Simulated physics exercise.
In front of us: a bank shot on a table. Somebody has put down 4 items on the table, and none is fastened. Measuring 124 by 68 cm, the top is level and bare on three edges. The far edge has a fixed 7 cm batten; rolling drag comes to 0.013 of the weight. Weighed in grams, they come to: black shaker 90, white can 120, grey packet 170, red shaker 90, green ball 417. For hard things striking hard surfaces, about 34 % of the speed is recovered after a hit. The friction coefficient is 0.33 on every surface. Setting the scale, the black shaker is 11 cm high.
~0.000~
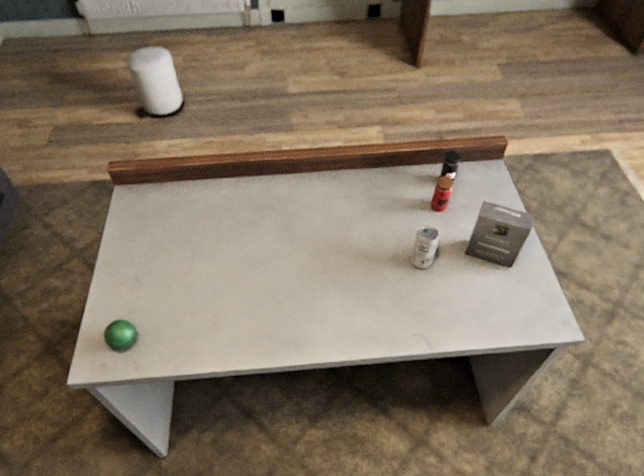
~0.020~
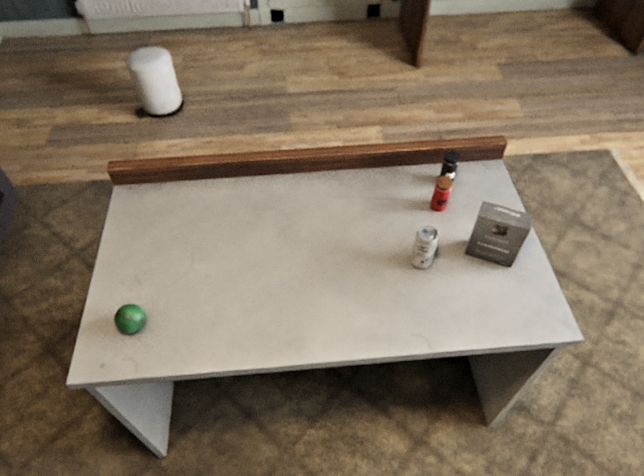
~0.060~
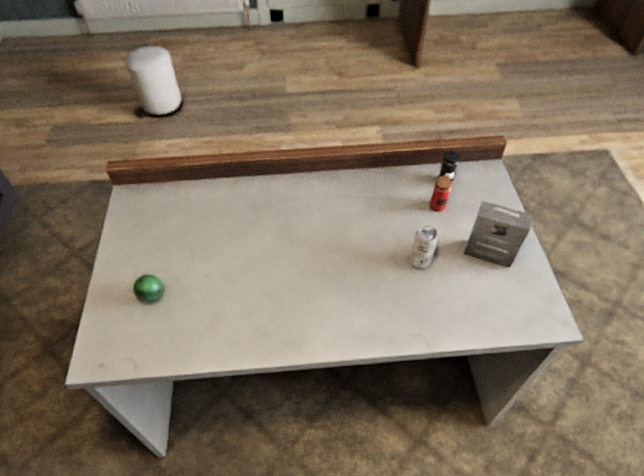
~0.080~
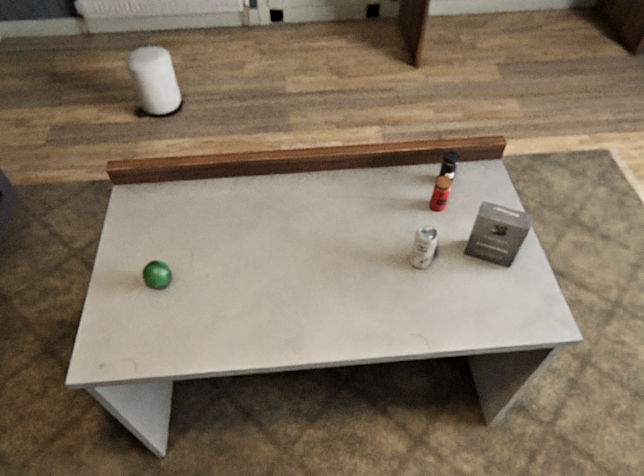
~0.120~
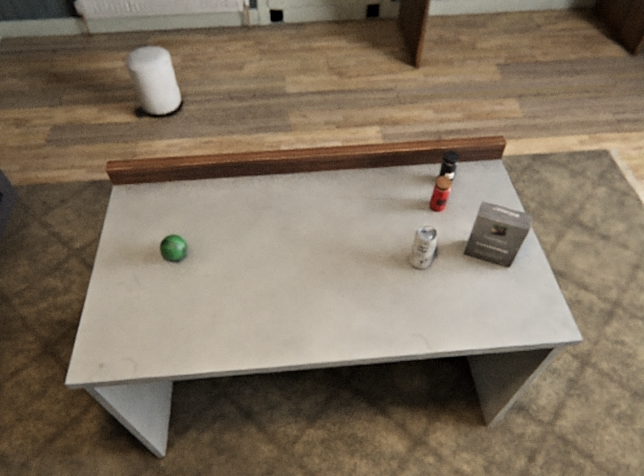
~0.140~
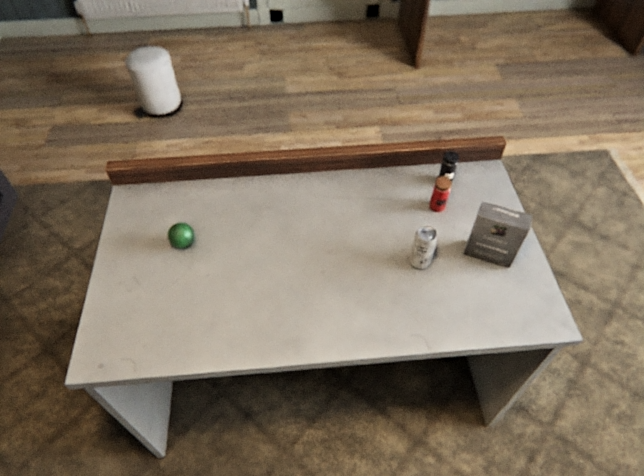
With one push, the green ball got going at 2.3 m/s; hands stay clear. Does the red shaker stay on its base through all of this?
Yes.
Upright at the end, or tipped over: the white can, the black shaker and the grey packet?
In the last frame the white can does not stay up, the black shaker remains up and the grey packet remains up.
By 0.34 s, green ball near (237, 192).
By 0.74 s, green ball near (324, 219).
By 1.14 s, green ball near (413, 241); white can tilted 4°.
By 1.44 s, green ball near (459, 247); white can on its side; grey packet 2 cm from its spot.
When it is over (2.1 s), lying over on the table, white can; not toppled but over 4 cm from the start, grey packet; the other 2 within 4 cm of the start. End places, in pixels of the last picture, red shaker near (440, 195).
